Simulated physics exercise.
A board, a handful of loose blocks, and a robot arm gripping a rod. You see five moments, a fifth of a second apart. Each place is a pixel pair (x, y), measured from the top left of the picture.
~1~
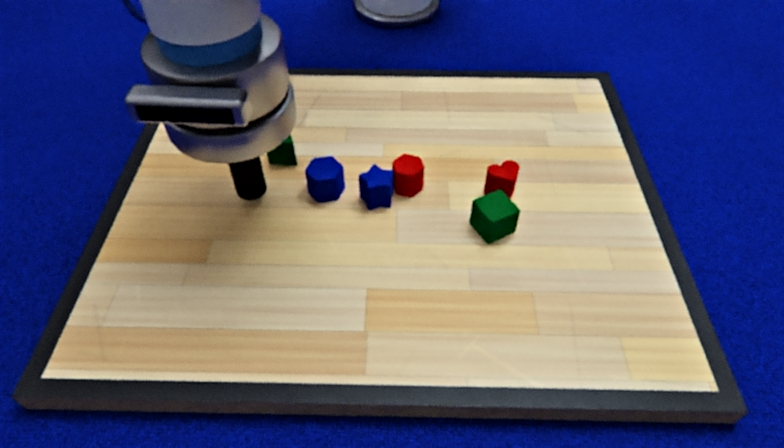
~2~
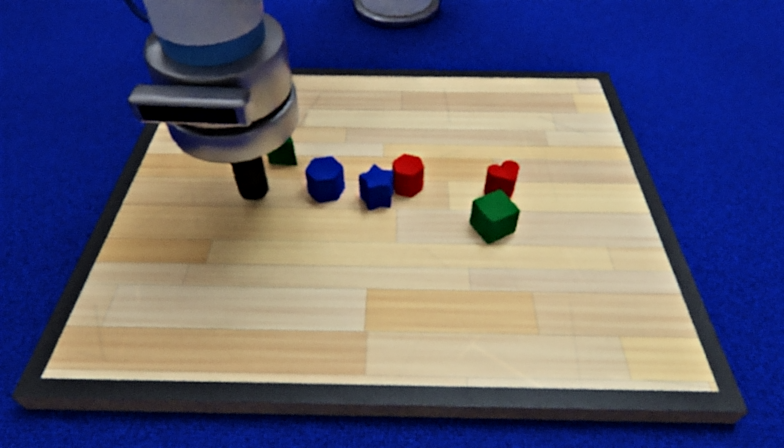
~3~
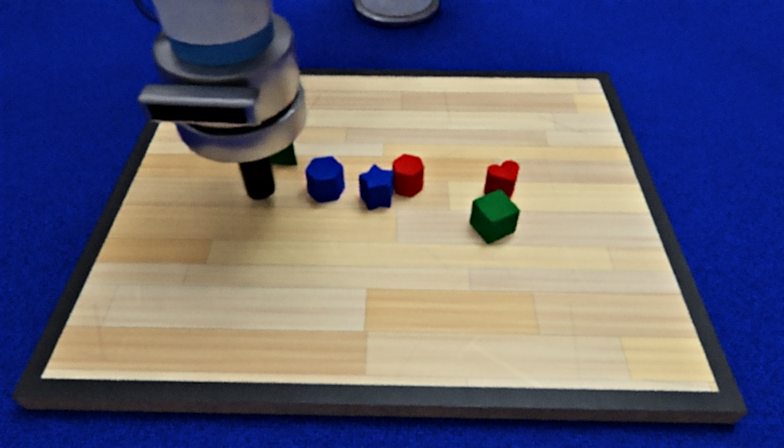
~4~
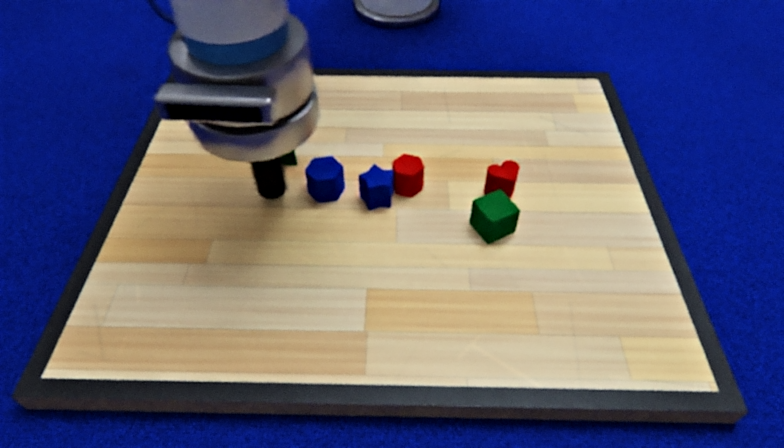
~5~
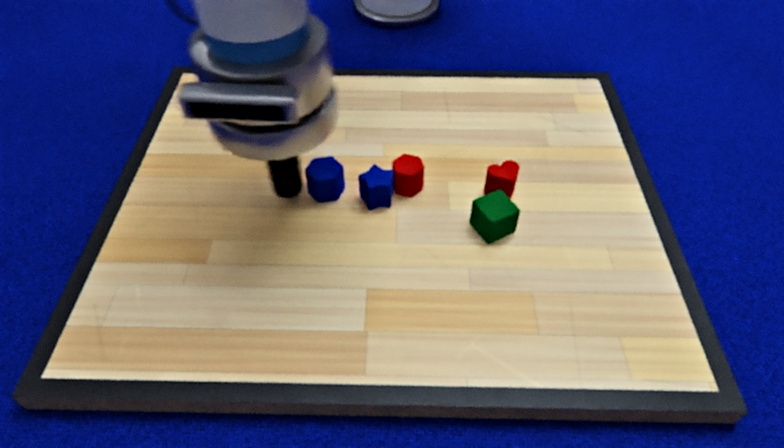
A robot arm slid its black rod a short way right across the wooden board, passing in front of a green block and nearing a blue one, while the blocks all stayed still.
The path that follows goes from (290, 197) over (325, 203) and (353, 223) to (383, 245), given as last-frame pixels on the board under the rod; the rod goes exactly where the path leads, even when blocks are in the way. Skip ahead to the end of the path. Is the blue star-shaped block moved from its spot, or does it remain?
Undisturbed, or as good as.
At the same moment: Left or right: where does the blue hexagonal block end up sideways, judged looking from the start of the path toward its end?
Displaced left.
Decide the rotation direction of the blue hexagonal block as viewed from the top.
From above, the blue hexagonal block will be seen to turn anti-clockwise.
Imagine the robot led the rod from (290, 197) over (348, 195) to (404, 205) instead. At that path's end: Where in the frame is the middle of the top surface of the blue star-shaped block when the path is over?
The middle of its top is at (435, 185).
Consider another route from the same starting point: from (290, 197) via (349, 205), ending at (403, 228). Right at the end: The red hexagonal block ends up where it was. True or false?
The statement is incorrect.
The first path, step by step. One third of the way, rod at (325, 196); blue hexagonal block at (350, 165), turned 35° anticlockwise.
Two thirds of the way, rod at (354, 217); blue hexagonal block at (350, 165), turned 35° anticlockwise.
At the end, rod at (383, 237); blue hexagonal block at (350, 165), turned 35° anticlockwise; blue star-shaped block unmoved.
